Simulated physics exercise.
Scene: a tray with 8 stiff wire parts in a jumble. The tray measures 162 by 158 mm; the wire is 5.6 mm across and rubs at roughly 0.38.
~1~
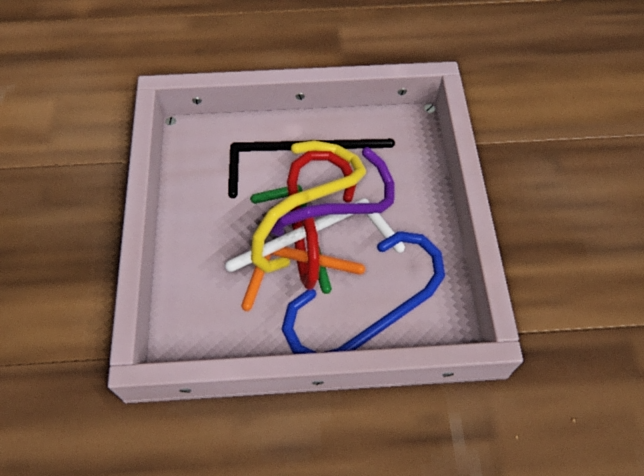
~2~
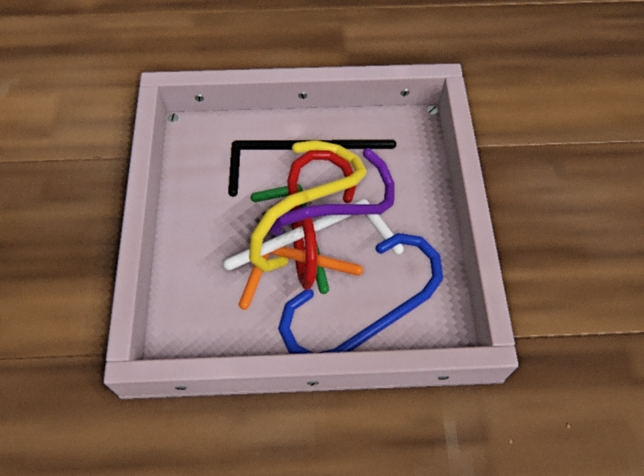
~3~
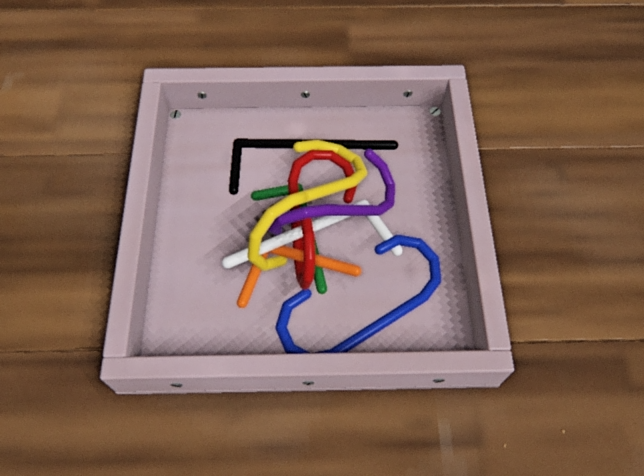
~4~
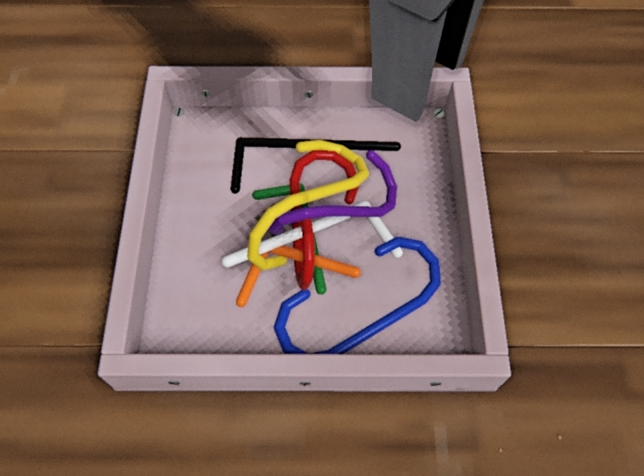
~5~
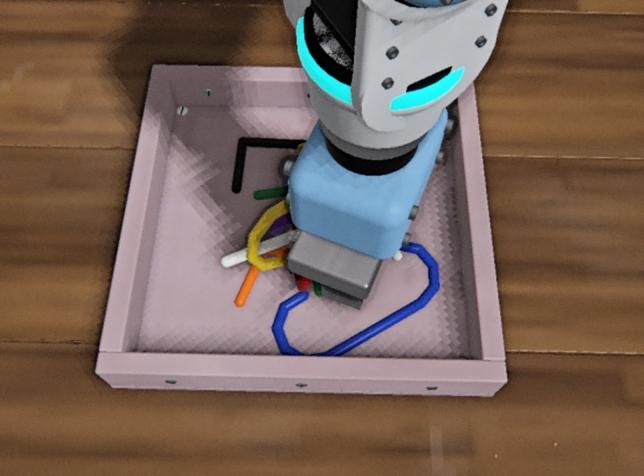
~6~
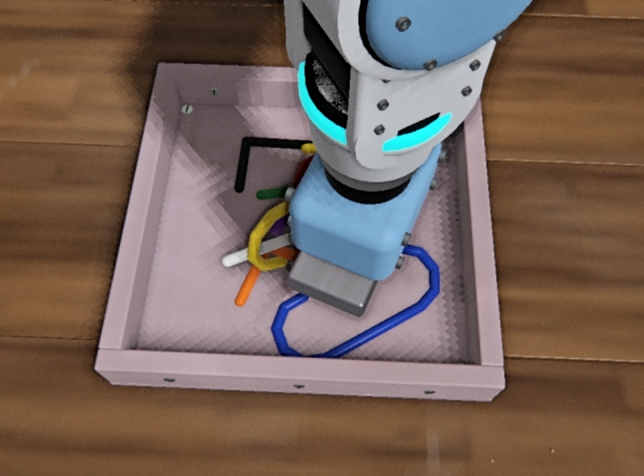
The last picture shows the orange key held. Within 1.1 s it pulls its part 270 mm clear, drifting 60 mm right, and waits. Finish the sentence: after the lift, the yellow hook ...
... is hanging from the lifted part.
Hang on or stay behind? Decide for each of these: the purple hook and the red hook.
Purple hook stays behind, red hook hangs on.
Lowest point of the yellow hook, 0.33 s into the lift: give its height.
Height: Approx. 0 mm.
Then, 0.33 s into the lift, lowest point more than 20 mm over the tray floor, orange key 58 mm.
Then, 0.61 s into the lift, lowest point more than 20 mm over the tray floor, orange key 159 mm, red hook 93 mm, yellow hook 86 mm.
Then, 1.10 s into the lift, lowest point more than 20 mm over the tray floor, orange key 273 mm, red hook 206 mm, yellow hook 196 mm.
At rest, hanging orange key 273 mm, red hook 202 mm, yellow hook 196 mm; the other 5 are down.
